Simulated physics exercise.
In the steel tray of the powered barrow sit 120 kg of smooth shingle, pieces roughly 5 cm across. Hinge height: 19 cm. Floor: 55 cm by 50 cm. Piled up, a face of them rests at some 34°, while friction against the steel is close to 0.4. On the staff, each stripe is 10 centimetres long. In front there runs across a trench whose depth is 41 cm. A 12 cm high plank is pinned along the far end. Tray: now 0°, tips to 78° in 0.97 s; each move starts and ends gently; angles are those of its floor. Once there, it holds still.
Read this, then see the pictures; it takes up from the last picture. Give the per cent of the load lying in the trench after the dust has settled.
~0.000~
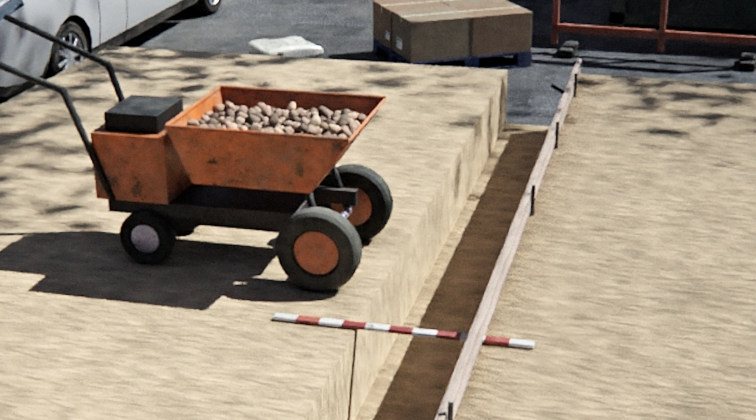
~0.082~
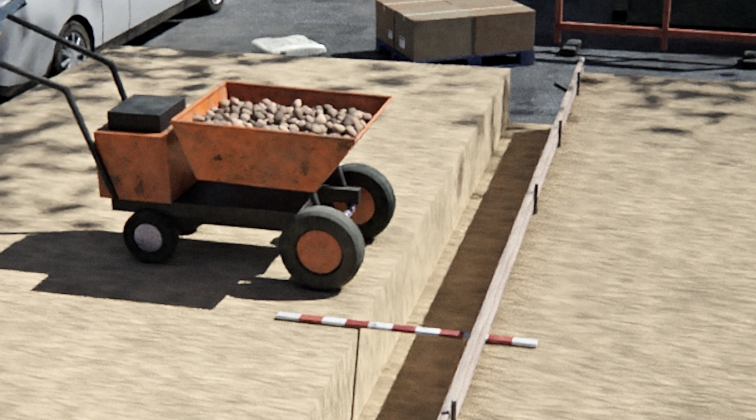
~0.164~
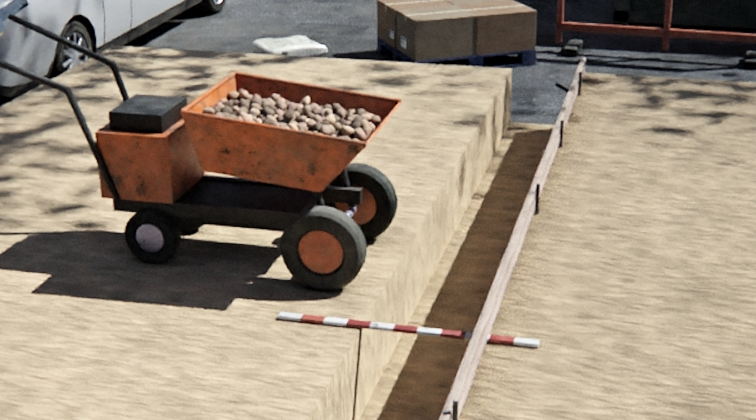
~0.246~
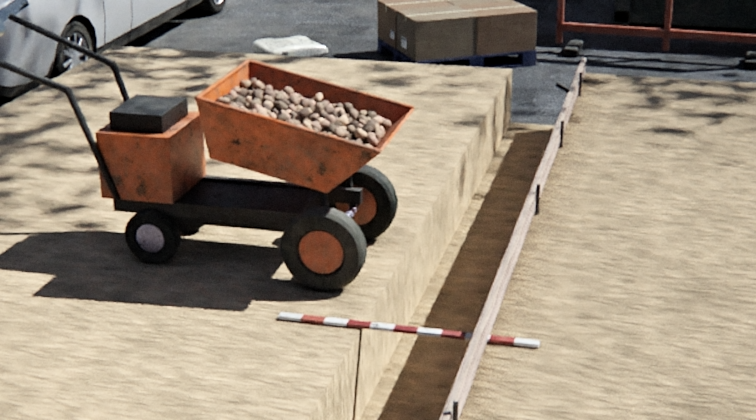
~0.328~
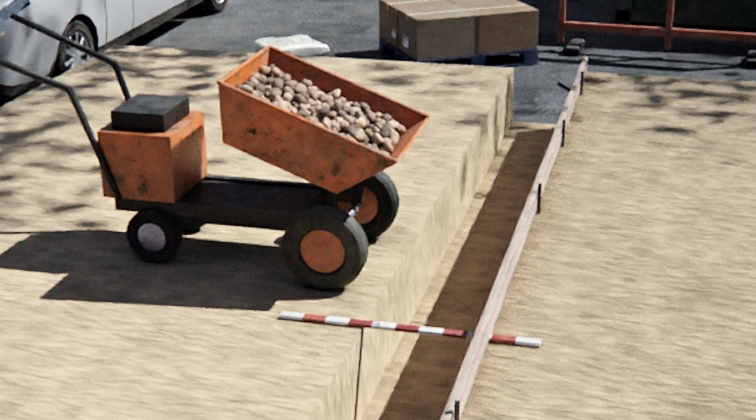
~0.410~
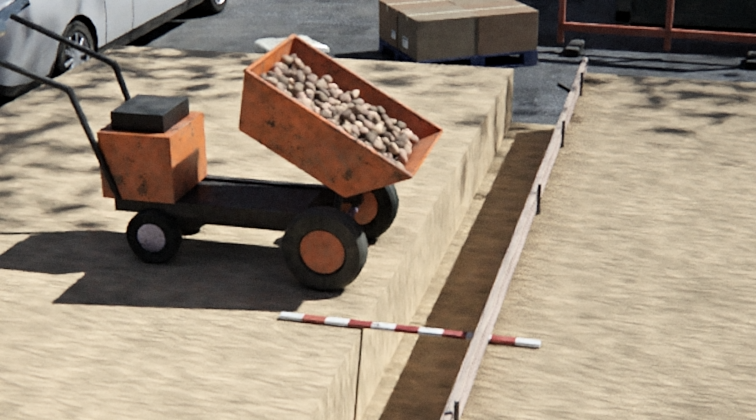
Close to 73 in every hundred.
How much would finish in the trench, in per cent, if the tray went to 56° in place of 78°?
Expect roughly 50 per cent.
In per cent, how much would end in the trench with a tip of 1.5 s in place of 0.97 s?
Then some 80 per cent would.
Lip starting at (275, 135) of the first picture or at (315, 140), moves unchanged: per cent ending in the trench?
100 %, then 100 %.
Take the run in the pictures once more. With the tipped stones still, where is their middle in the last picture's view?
I'd put it close to (479, 340).
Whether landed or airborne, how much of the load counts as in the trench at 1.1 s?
Close to 40 per cent at that time.
After 0.7 s the floor is at 66°; 99 % in the tray, 1 % in the trench; the foremost stones are at (469, 226).
After 1.1 s the floor is at 78°; 42 % in the tray, 39 % in the trench, 19 % past the trench; the foremost stones are at (586, 287).
After 1.4 s the floor is at 78°; 7 % in the tray, 67 % in the trench, 27 % past the trench; the foremost stones are at (733, 298).
After 3.4 s the floor is at 78°; 0 % in the tray, 73 % in the trench, 27 % past the trench; the foremost stones are past the picture's edge.
